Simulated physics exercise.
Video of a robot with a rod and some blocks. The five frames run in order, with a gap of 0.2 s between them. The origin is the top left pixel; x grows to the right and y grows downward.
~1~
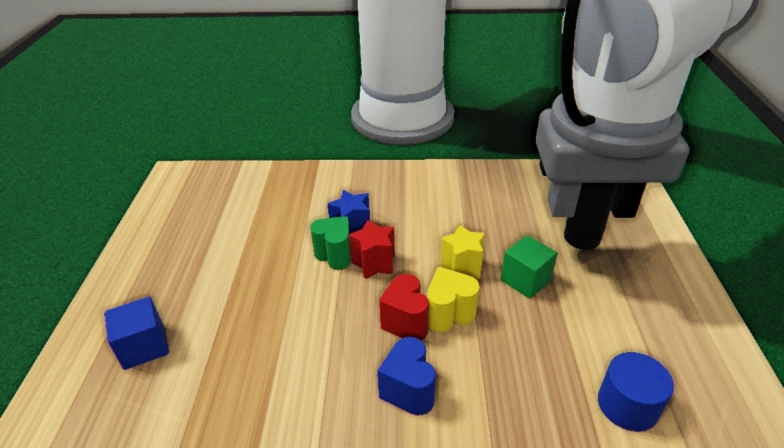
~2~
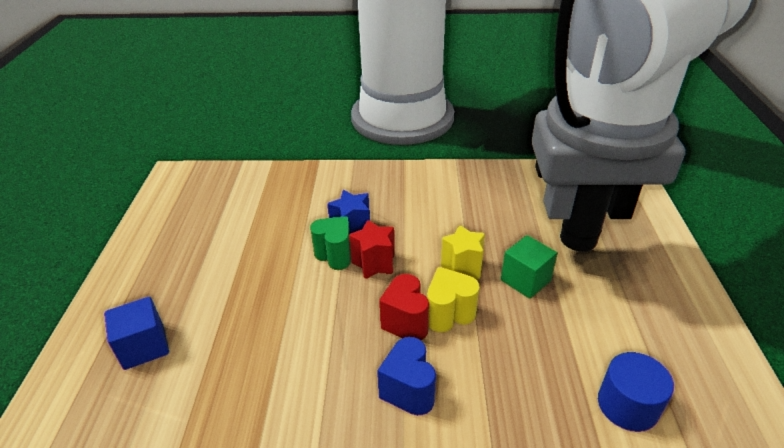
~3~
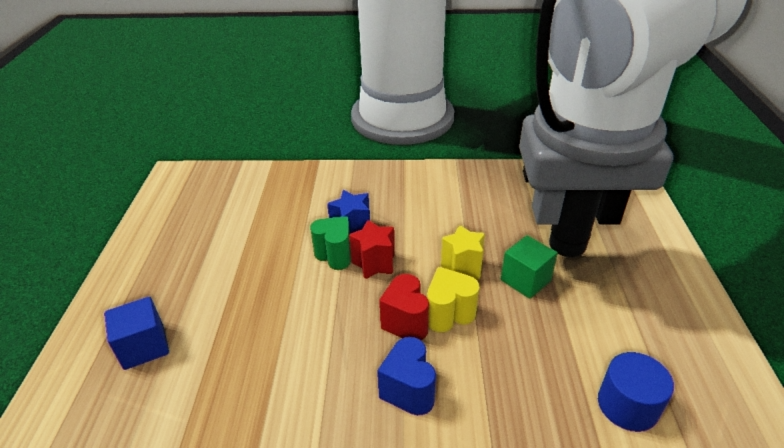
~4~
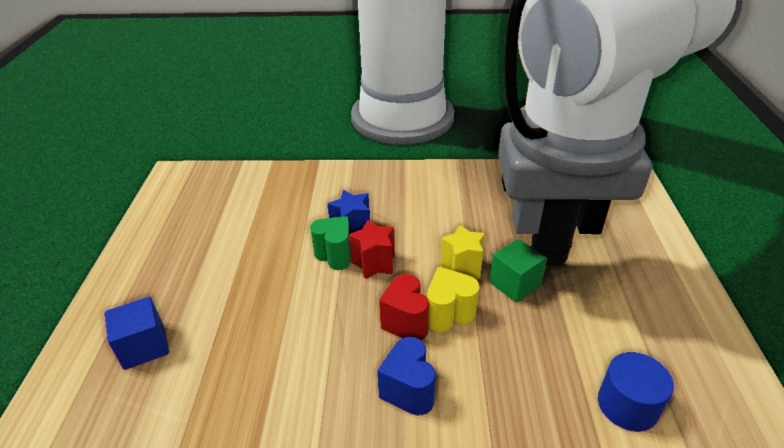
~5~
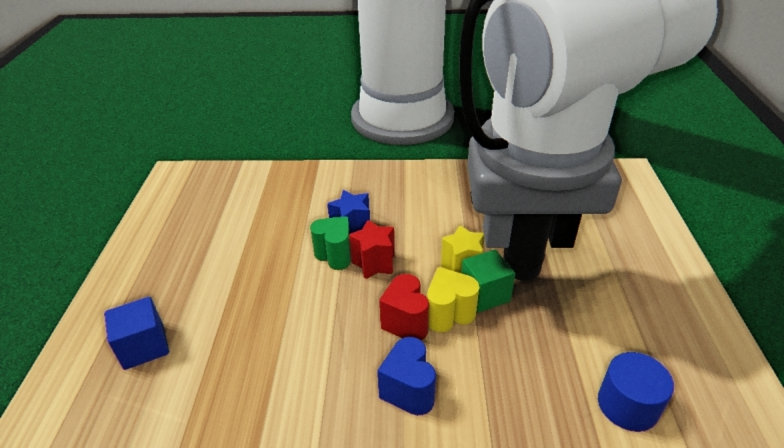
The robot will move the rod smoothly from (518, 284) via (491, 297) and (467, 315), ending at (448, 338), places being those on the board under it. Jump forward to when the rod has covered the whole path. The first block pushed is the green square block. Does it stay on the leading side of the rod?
I'd say it is still being pushed.
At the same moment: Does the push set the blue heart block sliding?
Yes
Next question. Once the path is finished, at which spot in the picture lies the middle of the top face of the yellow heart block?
The yellow heart block ends near (372, 340).
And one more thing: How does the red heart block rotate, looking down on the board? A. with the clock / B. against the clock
A - with the clock.
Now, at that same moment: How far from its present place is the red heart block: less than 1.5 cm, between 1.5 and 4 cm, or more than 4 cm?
Between 1.5 and 4 cm.
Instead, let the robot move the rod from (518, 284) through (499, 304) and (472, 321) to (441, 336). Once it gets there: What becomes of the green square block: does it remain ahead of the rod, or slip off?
It stays ahead.
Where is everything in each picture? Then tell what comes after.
In the first frame, tip of the rod at (582, 239), middles of tops, red heart block at (405, 293), blue heart block at (409, 362), yellow heart block at (451, 285), green square block at (532, 252).
In the second frame, rod at (578, 241), nothing pushed.
In the third frame, rod at (567, 246), nothing pushed.
In the fourth frame, rod at (549, 255), green square block at (520, 255).
In the fifth frame, rod at (521, 268), red heart block at (405, 293), blue heart block at (409, 362), yellow heart block at (451, 285), green square block at (489, 266).
What follows on the original path. One third of the way, rod at (493, 281); red heart block at (388, 298), turned 40° clockwise; yellow heart block at (430, 303), turned 20° clockwise; green square block at (462, 285), turned 20° anticlockwise.
Two thirds of the way, rod at (468, 299); red heart block at (379, 298), turned 60° clockwise; blue heart block at (406, 367); yellow heart block at (403, 325), turned 25° clockwise; green square block at (434, 303), turned 20° anticlockwise.
At the end, rod at (450, 322); red heart block at (378, 298), turned 65° clockwise; blue heart block at (393, 385), turned 50° anticlockwise; yellow heart block at (372, 340), turned 40° clockwise; green square block at (411, 323).
